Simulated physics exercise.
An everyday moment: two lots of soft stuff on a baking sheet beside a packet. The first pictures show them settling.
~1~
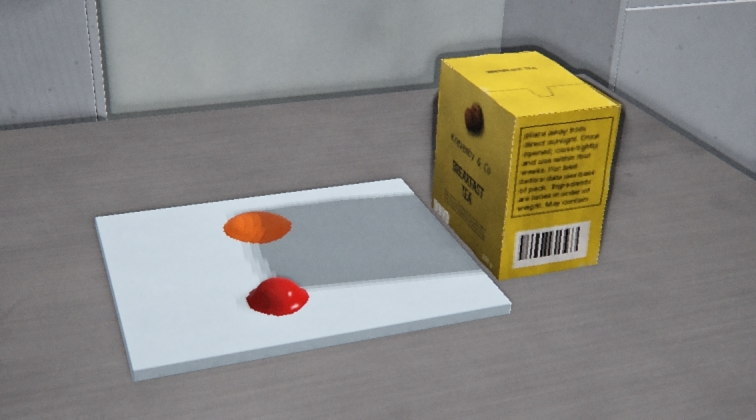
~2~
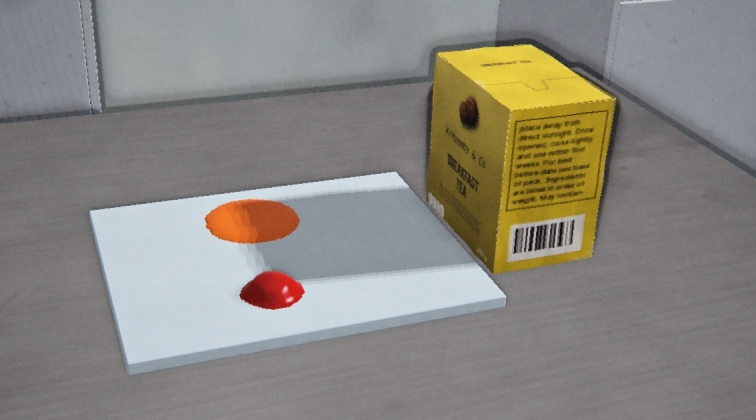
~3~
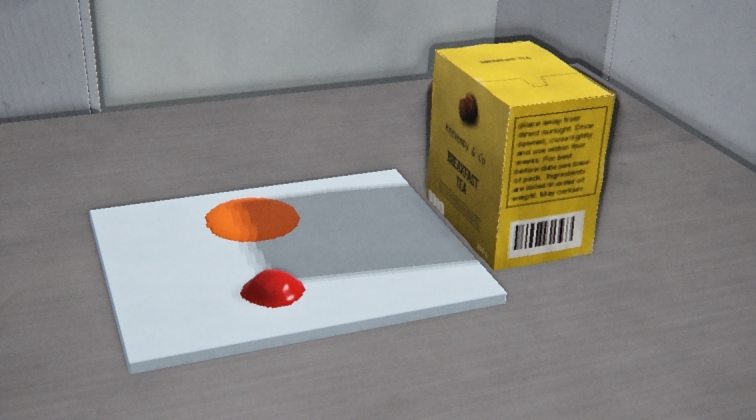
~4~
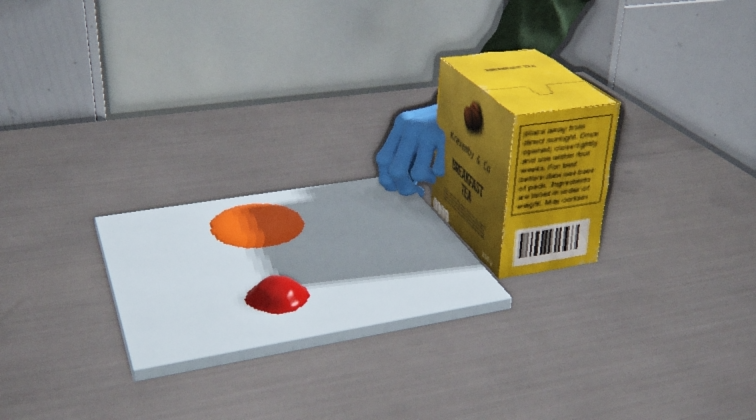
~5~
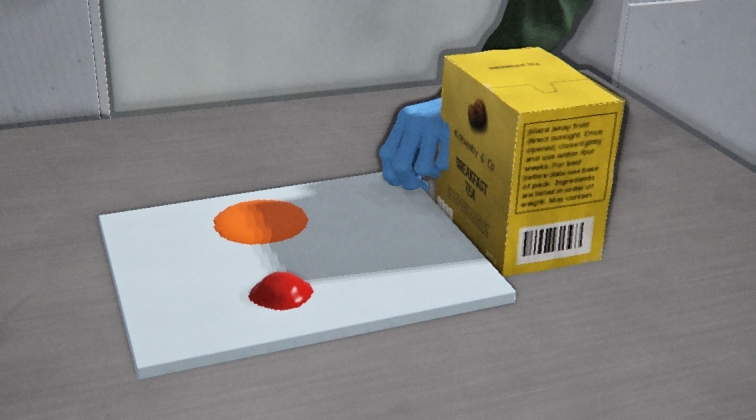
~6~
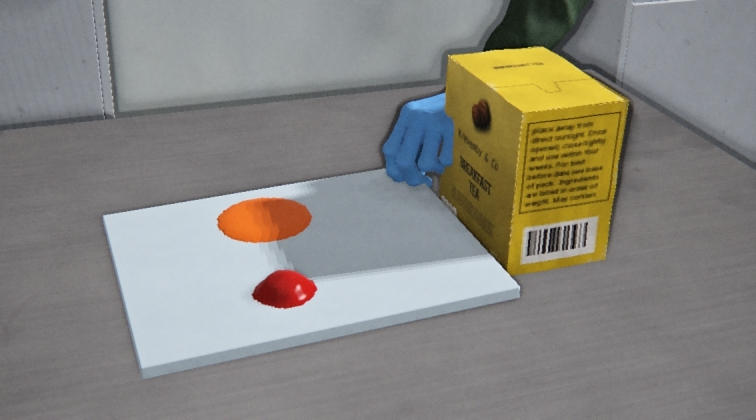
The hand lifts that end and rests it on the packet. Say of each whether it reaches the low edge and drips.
As for the red paste, it holds its ground; the orange paste slides over the edge.
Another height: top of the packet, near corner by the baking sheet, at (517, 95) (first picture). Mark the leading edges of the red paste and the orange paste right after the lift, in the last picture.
At (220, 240), and at (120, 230).
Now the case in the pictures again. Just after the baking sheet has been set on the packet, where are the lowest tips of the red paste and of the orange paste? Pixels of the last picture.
At (225, 244), and at (130, 227).
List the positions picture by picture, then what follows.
The baking sheet lies flat; red paste (277, 290) a mound; orange paste (258, 224) a low mound; packet (559, 195), in the first picture.
They settle; red paste (272, 283) a mound; orange paste (252, 219) spread thin, in the second picture.
At rest; red paste (272, 281) a mound; orange paste (253, 217) spread thin, in the third picture.
A hand takes the end; red paste (277, 288) a mound; orange paste (257, 224) spread thin, in the fourth picture.
The end is rising; red paste (281, 284) a mound; orange paste (260, 220) spread thin, in the fifth picture.
The baking sheet slopes by about 2°; red paste (284, 283) a mound; orange paste (264, 218) spread thin; packet (567, 191), in the sixth picture.
Next, slope about 34°; the red paste has not moved; the orange paste has crept down a long way.
After that, the red paste has not moved; the orange paste is dripping off the low end.
Finally, slope about 34°; the red paste has not moved; the orange paste is dripping off the low end.
